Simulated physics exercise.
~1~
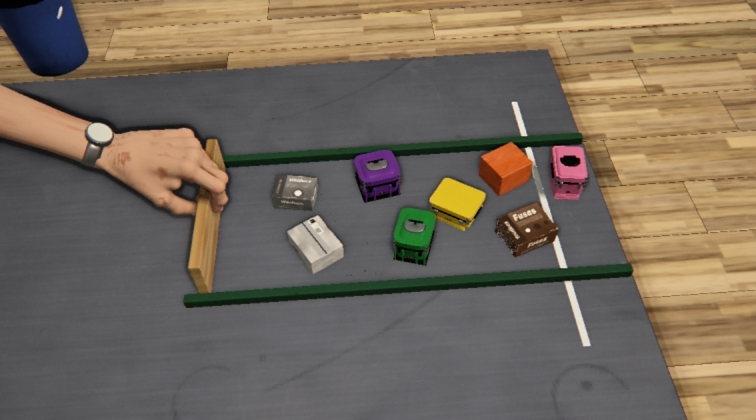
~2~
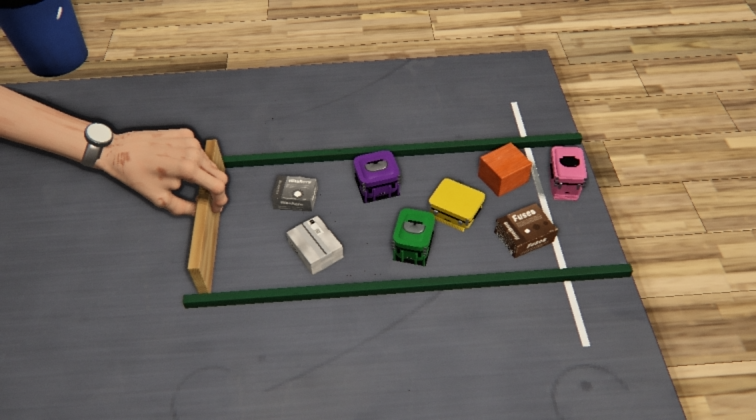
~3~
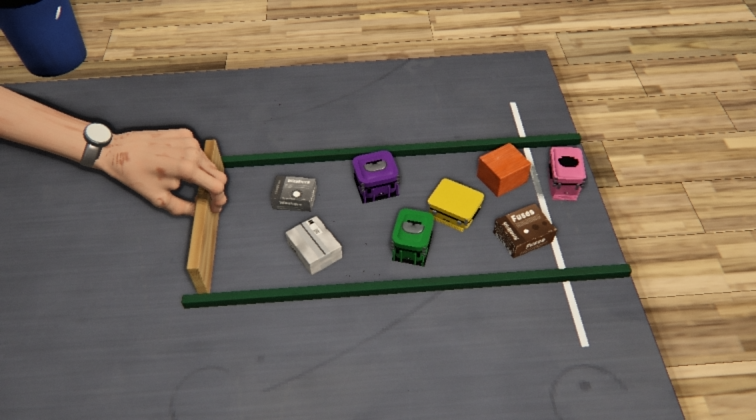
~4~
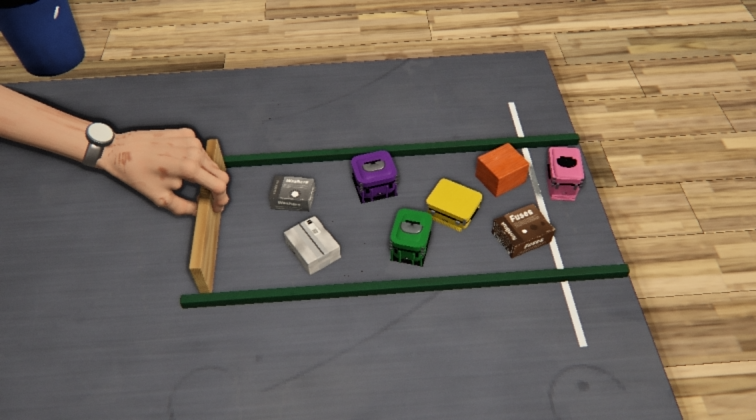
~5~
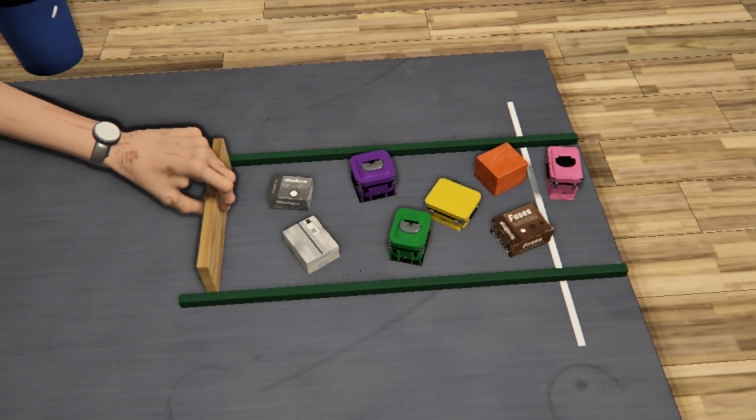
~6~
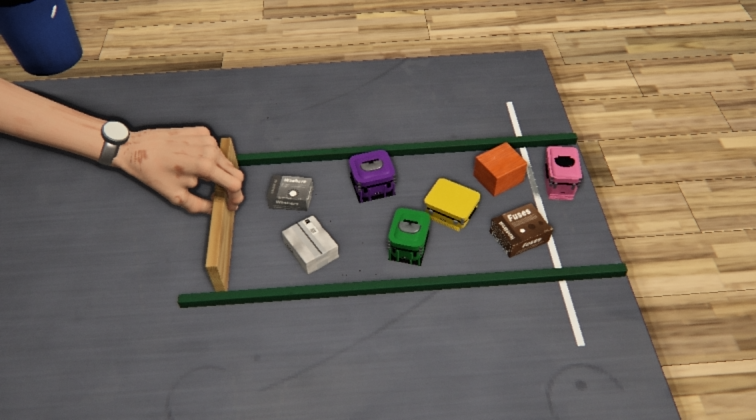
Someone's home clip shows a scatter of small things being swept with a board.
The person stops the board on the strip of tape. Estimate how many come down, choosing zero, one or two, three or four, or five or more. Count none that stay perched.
In the end three or four are gone from the table.
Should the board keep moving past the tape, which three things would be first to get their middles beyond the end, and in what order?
The order is the pink case, the orange block, then the brown box.
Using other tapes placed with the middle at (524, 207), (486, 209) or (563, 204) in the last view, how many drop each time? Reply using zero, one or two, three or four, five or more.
Going through the tapes in order, the count is three or four, then one to two, then five or more.
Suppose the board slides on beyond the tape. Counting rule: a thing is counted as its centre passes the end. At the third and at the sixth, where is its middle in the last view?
At (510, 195) for the third, at (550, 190) for the sixth.
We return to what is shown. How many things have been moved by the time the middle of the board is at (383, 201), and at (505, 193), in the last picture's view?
By then 5, and later 8.
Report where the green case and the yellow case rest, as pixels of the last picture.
About (605, 223), and the other about (594, 190).
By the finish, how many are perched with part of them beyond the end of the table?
Count: 3.
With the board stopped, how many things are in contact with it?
In total, 2.
A little later, none off yet; pink case at rest near (562, 173); brown box at rest near (521, 230); orange block at rest near (500, 169).
Next, none off yet; pink case at rest near (562, 173); brown box at rest near (523, 231); orange block shifted a little near (513, 170).
Later still, one off so far; pink case tilted well over near (625, 207); brown box shifted about its own width near (600, 235); orange block shifted well along near (585, 164).
When it is over, the number that fall off is three or four; down, orange block, brown box and pink case.
